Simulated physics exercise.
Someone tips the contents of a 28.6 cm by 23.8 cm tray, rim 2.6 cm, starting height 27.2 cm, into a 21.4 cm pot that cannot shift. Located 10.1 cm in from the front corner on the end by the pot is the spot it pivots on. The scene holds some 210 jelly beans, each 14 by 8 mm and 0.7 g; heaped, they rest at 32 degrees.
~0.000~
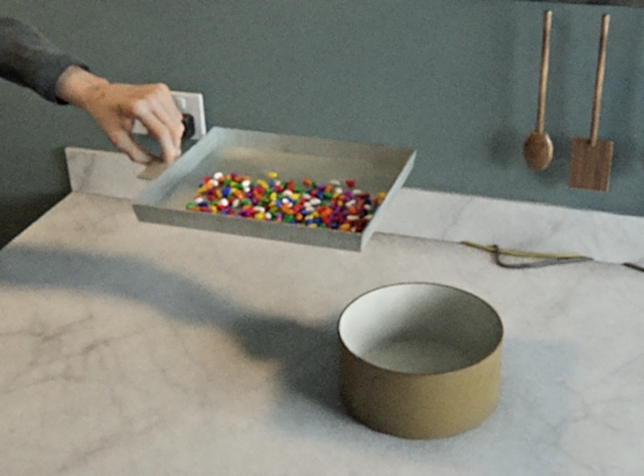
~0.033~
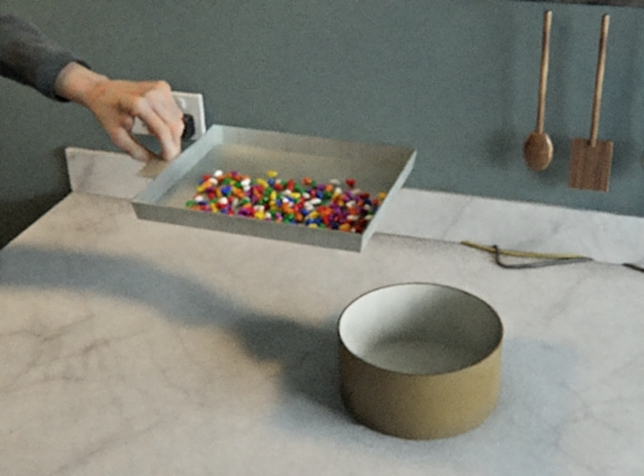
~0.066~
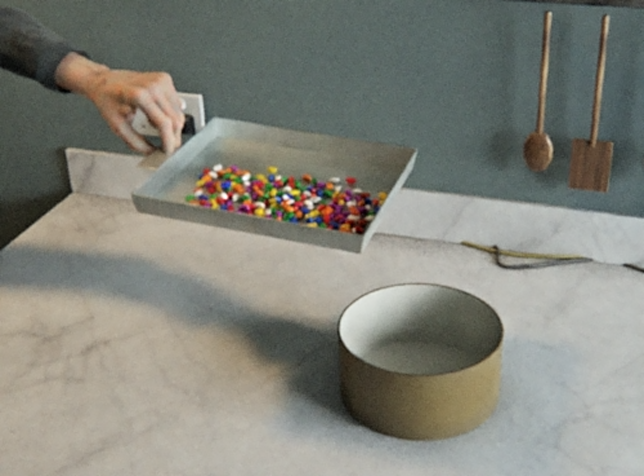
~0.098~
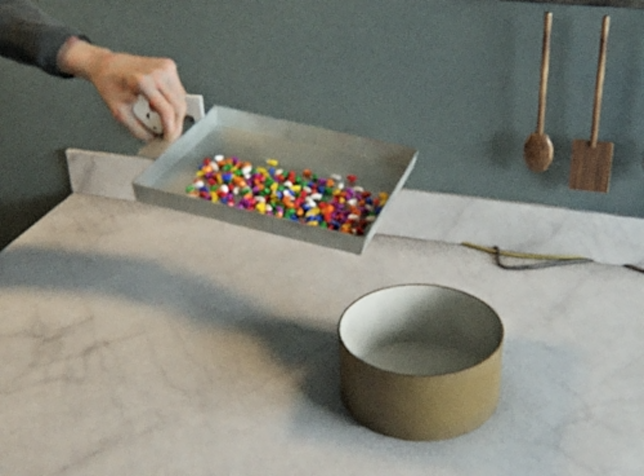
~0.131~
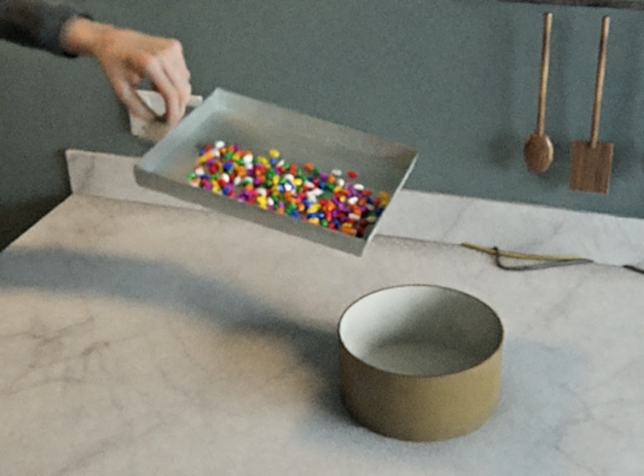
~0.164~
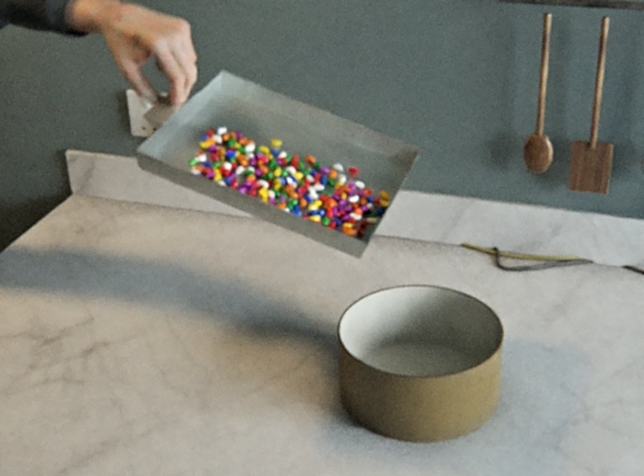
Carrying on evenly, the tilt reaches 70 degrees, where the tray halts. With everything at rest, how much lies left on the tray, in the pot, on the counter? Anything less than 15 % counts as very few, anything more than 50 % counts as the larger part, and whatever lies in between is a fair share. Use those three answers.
Tray: A fair share. Pot: A fair share. Counter: A fair share.
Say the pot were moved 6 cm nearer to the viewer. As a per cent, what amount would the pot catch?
Close to 45 per cent, then.
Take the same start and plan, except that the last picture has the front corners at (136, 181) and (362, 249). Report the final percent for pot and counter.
The pot gets 5 and the counter 65.
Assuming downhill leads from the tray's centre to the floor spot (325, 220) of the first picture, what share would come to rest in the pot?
I'd estimate about 5 %.
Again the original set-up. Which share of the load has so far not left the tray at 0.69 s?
45%, roughly.
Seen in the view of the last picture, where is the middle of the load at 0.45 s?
Around (355, 191).
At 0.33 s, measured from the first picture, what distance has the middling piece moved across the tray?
1 cm.
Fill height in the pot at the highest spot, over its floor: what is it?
Some 1.0 cm above the floor.
After 0.33 s, tilt 45 degrees; the tray holds 100 %, the pot 0 %.
After 0.45 s, tilt 64 degrees; the tray holds 100 %, the pot 0 %.
After 0.69 s, tilt 70 degrees; the tray holds 45 %, the pot 5 %.
By 2.3 s all is still; tray 35 %, pot 25 %, counter 35 %.
